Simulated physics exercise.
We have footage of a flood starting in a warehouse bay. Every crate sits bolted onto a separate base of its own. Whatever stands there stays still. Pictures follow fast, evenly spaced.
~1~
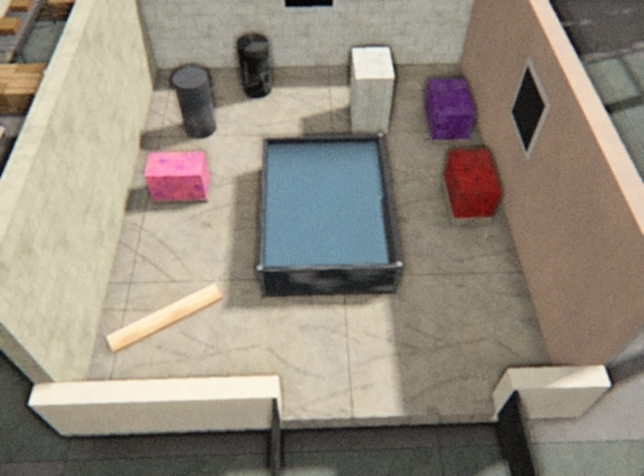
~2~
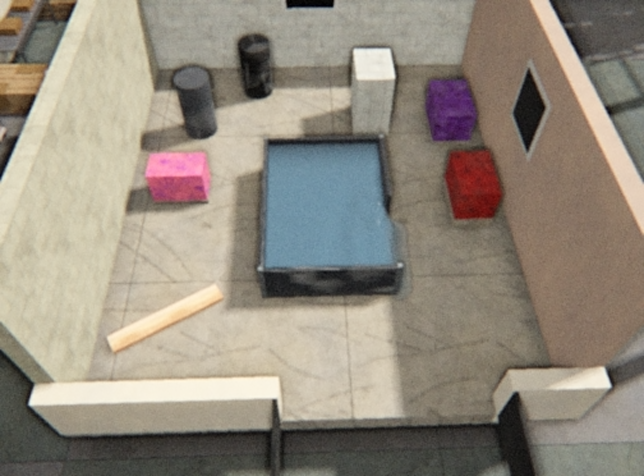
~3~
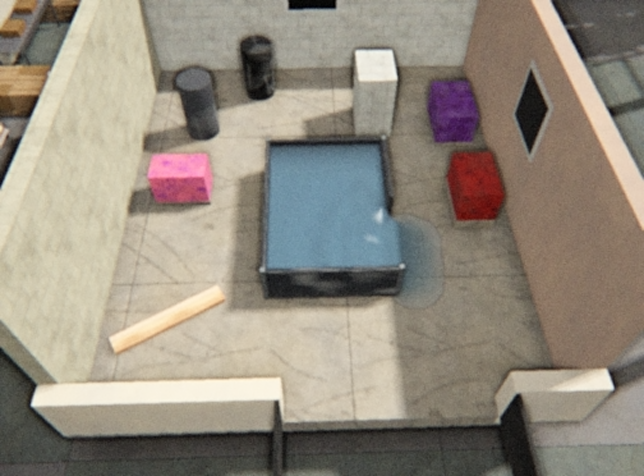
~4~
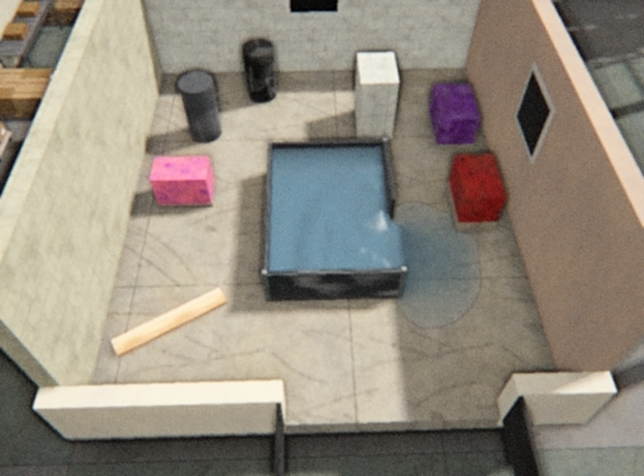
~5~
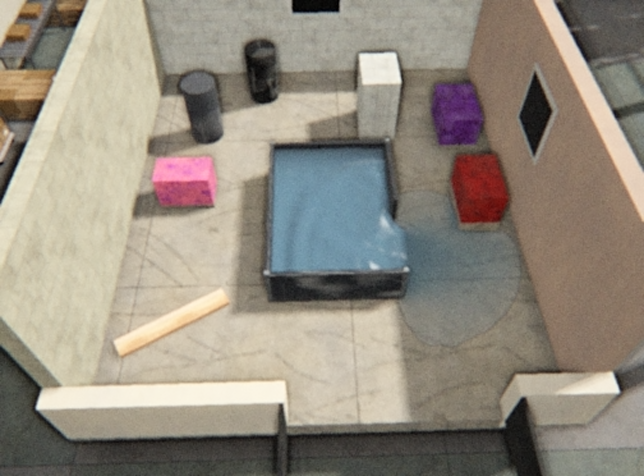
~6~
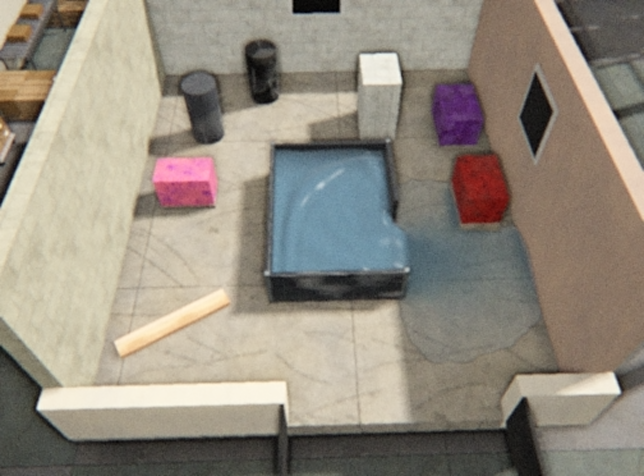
A dark-rimmed tank of blue water sits at the middle of a walled warehouse bay, seen from high above. Two dark cylinders and a white block stand behind it, a pink box and pale plank lie left, and purple and red boxes sit right. Water pours from a gap in the tank's right side and spreads across the floor toward the right wall, while the view shifts very slightly.
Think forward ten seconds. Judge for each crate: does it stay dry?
I expect the red crate to get touched. I expect the pink crate to never get touched. I expect the purple crate to get touched.
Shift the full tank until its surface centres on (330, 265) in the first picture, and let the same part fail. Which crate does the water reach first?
Answer: The one in red, before any other.
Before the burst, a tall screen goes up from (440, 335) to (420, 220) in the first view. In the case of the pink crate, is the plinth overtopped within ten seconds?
As for the pink crate, it comes through dry.
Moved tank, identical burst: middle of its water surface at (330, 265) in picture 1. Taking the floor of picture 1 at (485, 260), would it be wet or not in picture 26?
Answer for that point: Inundated.
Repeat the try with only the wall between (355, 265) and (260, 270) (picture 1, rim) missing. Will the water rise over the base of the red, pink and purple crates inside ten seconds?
Going through them, the red crate is never reached, the pink crate gets reached and the purple crate is never reached.
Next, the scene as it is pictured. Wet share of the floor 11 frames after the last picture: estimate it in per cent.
That's roughly 25 per cent.
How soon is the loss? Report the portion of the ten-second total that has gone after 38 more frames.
I'd estimate close to 55 per cent.
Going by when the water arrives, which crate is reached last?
Easy - the pink one.
A moment on, water covers 15 % of the floor; the red crate water round its plinth, the pink crate not reached, the purple crate water round its plinth.
Next, water covers 25 % of the floor; the red crate water round its plinth, the pink crate not reached, the purple crate water round its plinth.
Then, water covers 45 % of the floor; the red crate water round its plinth, the pink crate not reached, the purple crate water round its plinth.
Later, water covers 70 % of the floor; the red crate water round its plinth, the pink crate water round its plinth, the purple crate water round its plinth.
In the end, water covers 95 % of the floor; the red crate was topped, the pink crate stayed above the water, the purple crate was topped.
